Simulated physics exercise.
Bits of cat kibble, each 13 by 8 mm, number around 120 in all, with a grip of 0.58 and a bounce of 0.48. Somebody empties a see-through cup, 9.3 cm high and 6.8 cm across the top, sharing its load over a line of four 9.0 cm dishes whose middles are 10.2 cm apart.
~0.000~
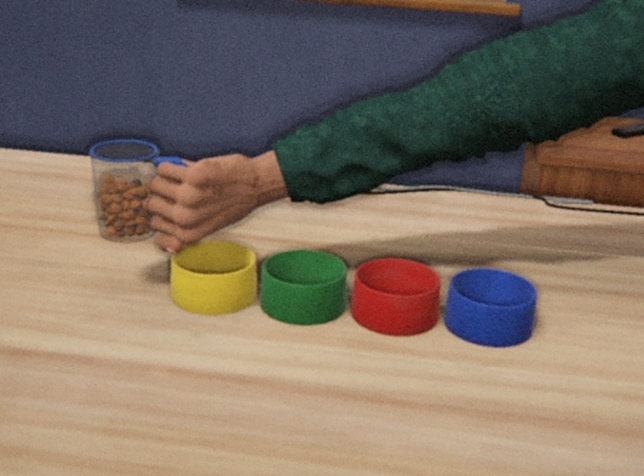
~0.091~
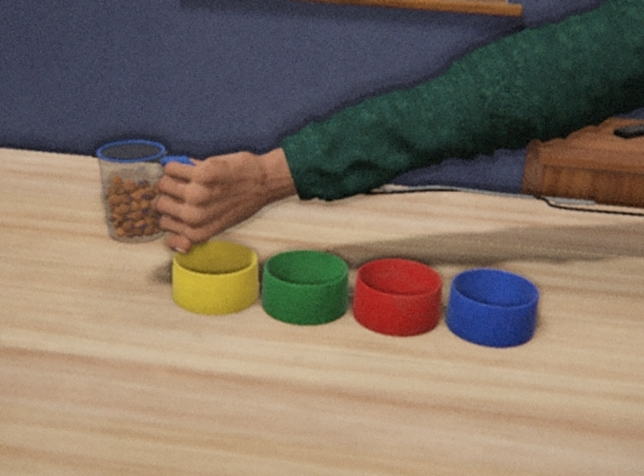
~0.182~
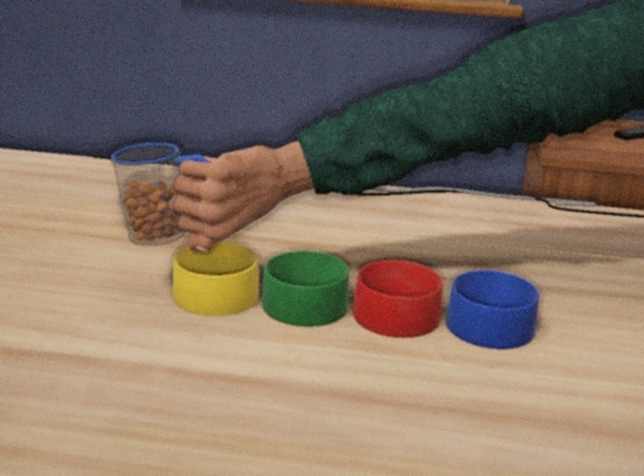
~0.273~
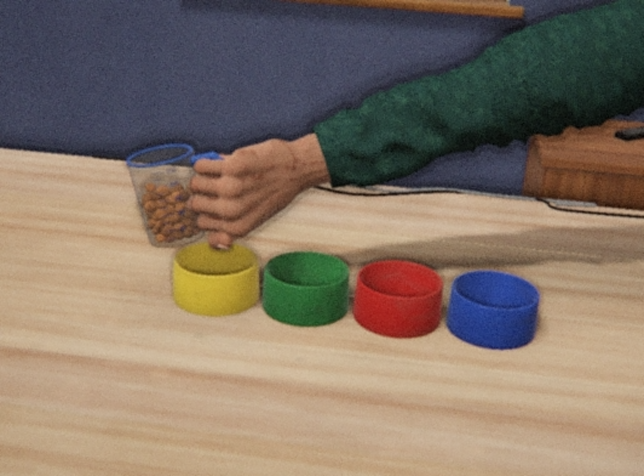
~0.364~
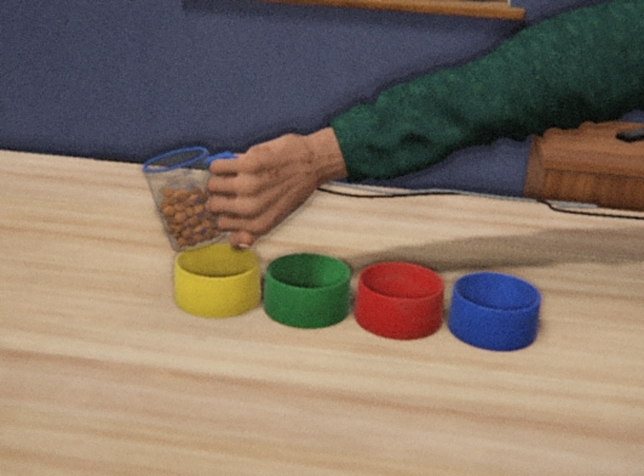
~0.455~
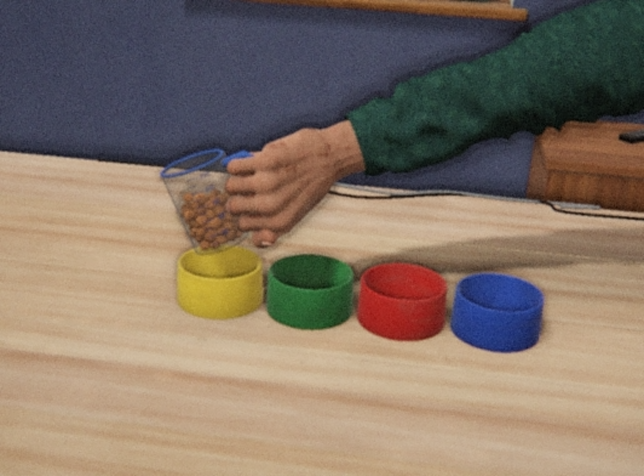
On a pale wooden tabletop before a dark blue wall, seen from slightly above by a nearly still camera, four round dishes sit in a row: yellow, green, red and blue from left to right. A hand in a green sleeve holds a clear, blue-rimmed cup of brown pieces by its handle at the left. The hand carries the cup rightward to just above the yellow dish, tilting it steadily, the pieces staying inside.
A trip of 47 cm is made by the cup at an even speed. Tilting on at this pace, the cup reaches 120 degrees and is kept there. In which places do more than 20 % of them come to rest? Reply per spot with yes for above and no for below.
Red: No, below. Blue: Yes, above. Green: No, below. Yellow: No, below. Counter: No, below.
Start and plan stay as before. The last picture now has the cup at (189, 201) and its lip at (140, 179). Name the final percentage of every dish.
In the end red holds 0, blue holds 0, green holds 90, yellow holds 0.
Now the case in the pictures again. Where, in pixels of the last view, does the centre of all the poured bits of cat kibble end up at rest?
Near (500, 315).
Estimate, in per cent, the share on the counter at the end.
Close to 0 %, more or less.
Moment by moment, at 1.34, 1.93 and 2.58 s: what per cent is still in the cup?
It goes roughly like this: 100, 100, 40 per cent.
After 1.34 s, tilt 67 degrees; cup holds 100 %.
After 1.93 s, tilt 97 degrees; cup holds 100 %.
After 2.58 s, tilt 120 degrees; cup holds 40 %, blue 60 %.
At rest (3.3 s), red 0 %, blue 100 %, green 0 %, yellow 0 %, counter 0 %.
